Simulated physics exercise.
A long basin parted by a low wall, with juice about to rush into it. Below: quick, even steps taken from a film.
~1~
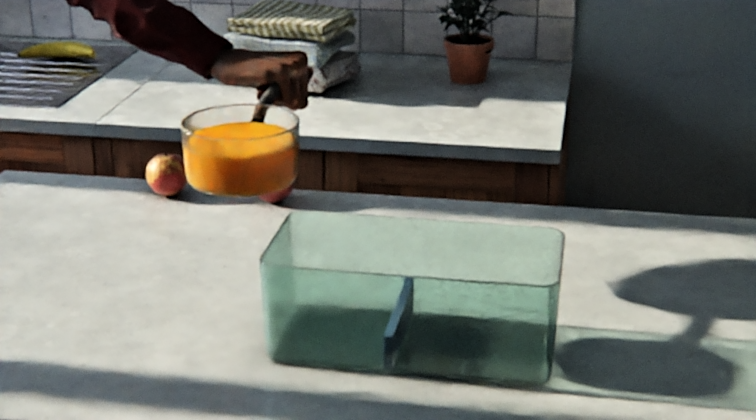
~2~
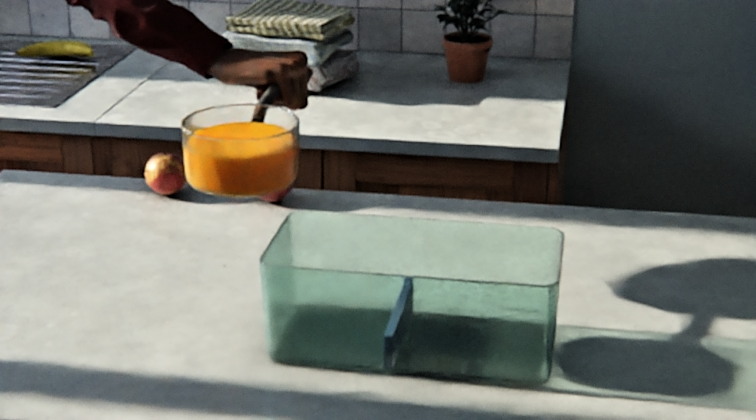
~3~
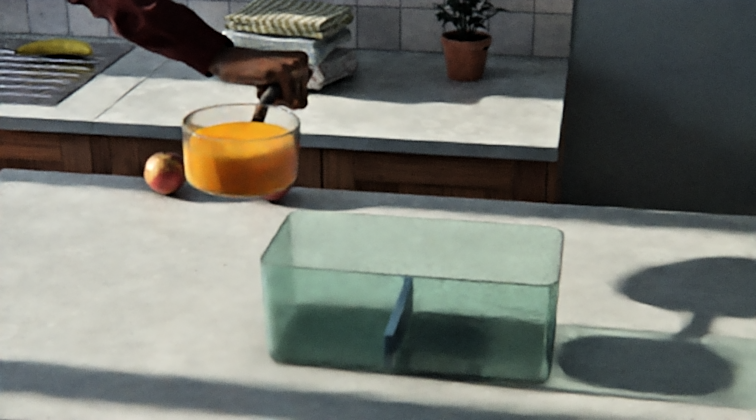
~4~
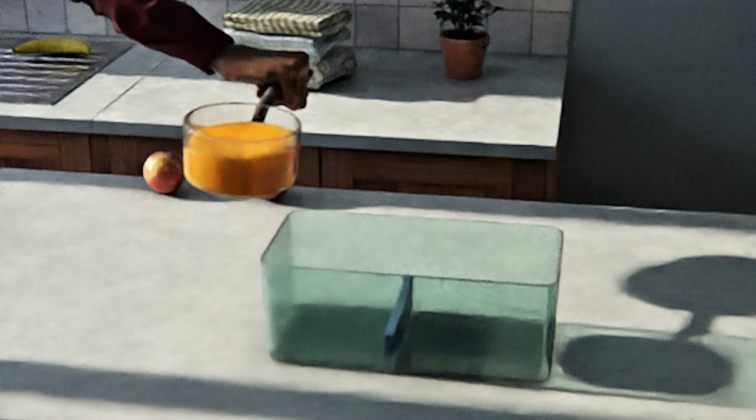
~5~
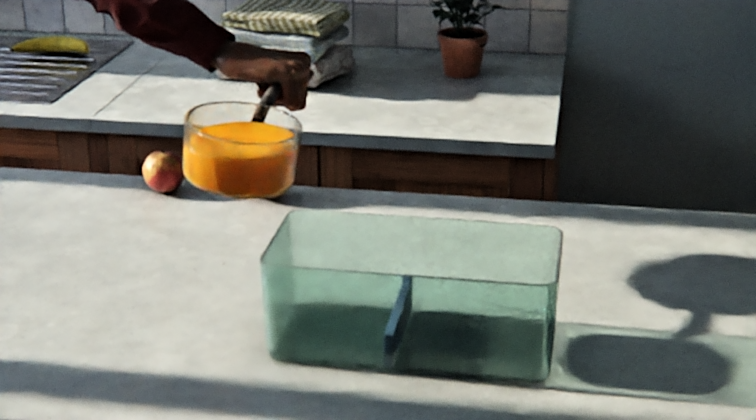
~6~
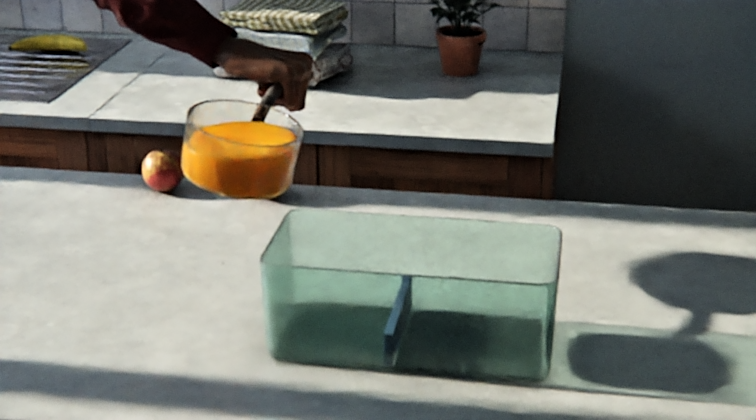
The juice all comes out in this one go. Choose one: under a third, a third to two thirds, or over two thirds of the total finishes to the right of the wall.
Under a third finishes to the right of the wall.
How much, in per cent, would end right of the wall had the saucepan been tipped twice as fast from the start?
I'd estimate about 10 percent ends up there.
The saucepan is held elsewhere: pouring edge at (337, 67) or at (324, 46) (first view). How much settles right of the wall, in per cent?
55 %, 45 %.
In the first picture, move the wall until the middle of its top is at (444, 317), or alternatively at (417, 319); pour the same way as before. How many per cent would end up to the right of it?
Note - case one near 5 %, case two near 10 %.
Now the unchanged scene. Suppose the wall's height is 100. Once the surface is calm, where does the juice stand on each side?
The left comes to 60 % and the right to 0 %.
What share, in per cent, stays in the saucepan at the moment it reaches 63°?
65 per cent, roughly.
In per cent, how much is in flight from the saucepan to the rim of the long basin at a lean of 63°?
I'd put it at roughly 25 percent of it.
A moment on, the saucepan is tipped part way and 63 per cent is still to pour, 11 is left of the wall and 0 right of it.
Next, the saucepan is tipped on its side and 13 per cent is still to pour, 77 is left of the wall and 2 right of it.
Then the saucepan is tipped right over and 1 per cent is still to pour, 95 is left of the wall and 3 right of it.
Later the saucepan is tipped right over and 0 per cent is still to pour, 96 is left of the wall and 3 right of it.
Finally, 96 per cent lies left of the wall, 3 right of it and 0 outside.
